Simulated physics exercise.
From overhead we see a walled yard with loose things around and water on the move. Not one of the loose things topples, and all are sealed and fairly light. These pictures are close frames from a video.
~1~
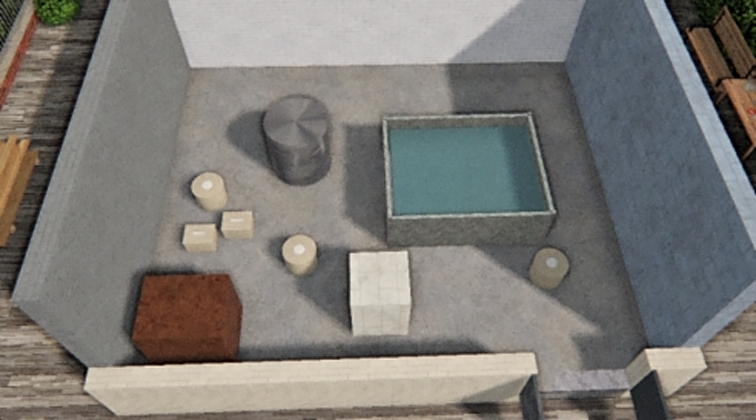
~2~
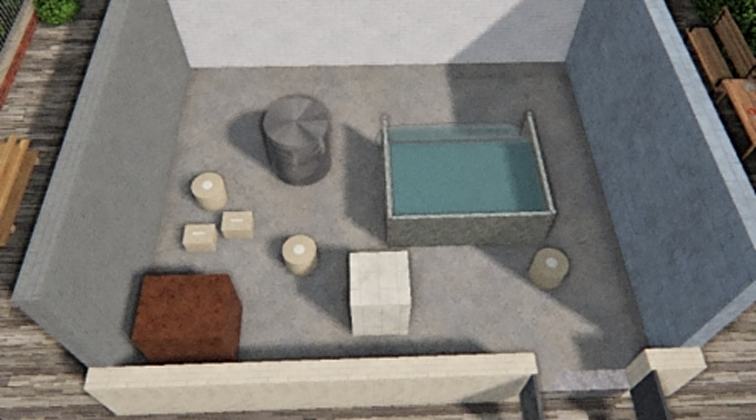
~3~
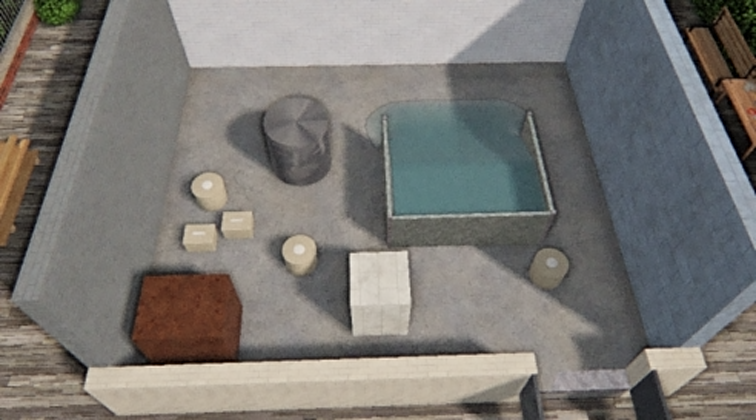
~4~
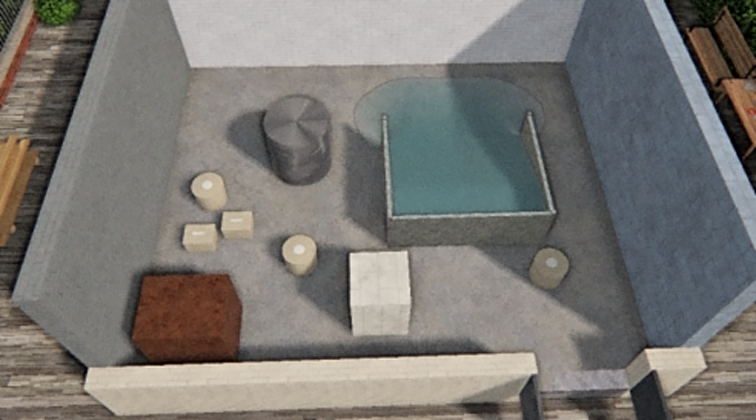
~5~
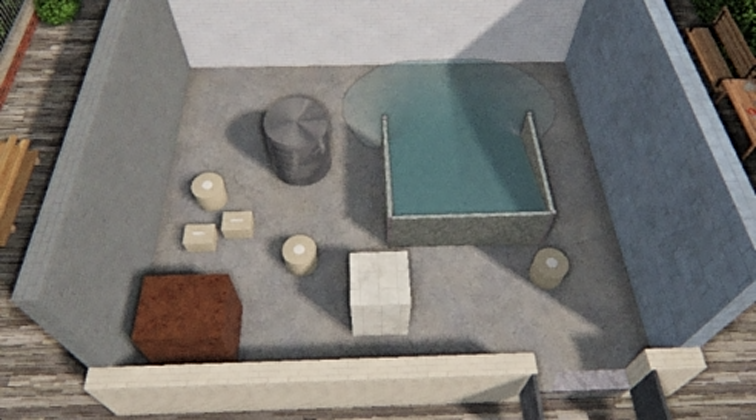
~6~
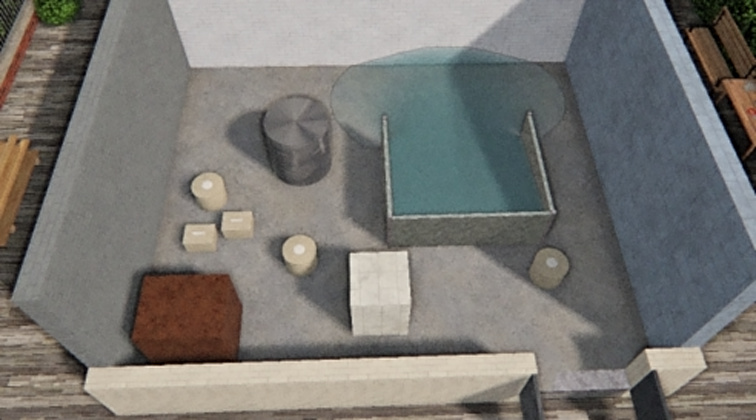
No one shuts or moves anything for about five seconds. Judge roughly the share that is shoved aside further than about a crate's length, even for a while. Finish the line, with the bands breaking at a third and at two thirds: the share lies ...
The share lies between a third and two thirds.
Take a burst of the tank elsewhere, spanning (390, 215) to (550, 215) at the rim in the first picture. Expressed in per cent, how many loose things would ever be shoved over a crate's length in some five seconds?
I'd say near 100 %.
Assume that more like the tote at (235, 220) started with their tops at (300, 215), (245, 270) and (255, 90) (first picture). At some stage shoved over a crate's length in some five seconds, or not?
Taking them one at a time: Falls short; falls short; goes the distance.
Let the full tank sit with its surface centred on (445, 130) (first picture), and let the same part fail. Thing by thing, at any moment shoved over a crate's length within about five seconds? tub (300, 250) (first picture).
For this item: Stayed within that.
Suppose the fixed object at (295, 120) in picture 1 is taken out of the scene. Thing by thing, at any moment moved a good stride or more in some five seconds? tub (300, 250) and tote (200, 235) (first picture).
Not beyond that, then beyond that.
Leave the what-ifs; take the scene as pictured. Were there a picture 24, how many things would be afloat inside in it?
0.
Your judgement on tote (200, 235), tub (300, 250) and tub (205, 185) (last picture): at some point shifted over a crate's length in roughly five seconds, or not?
Listed order gives past that mark, then below that mark, and lastly past that mark.
A moment on, 0 of 5 are well off their spots; 0 afloat.
Next, 0 of 5 are well off their spots; 0 afloat.
Later, 1 of 5 are well off their spots; 0 afloat.
In the end, 3 of 5 are well off their spots, and 3 have been at some point; 1 afloat.
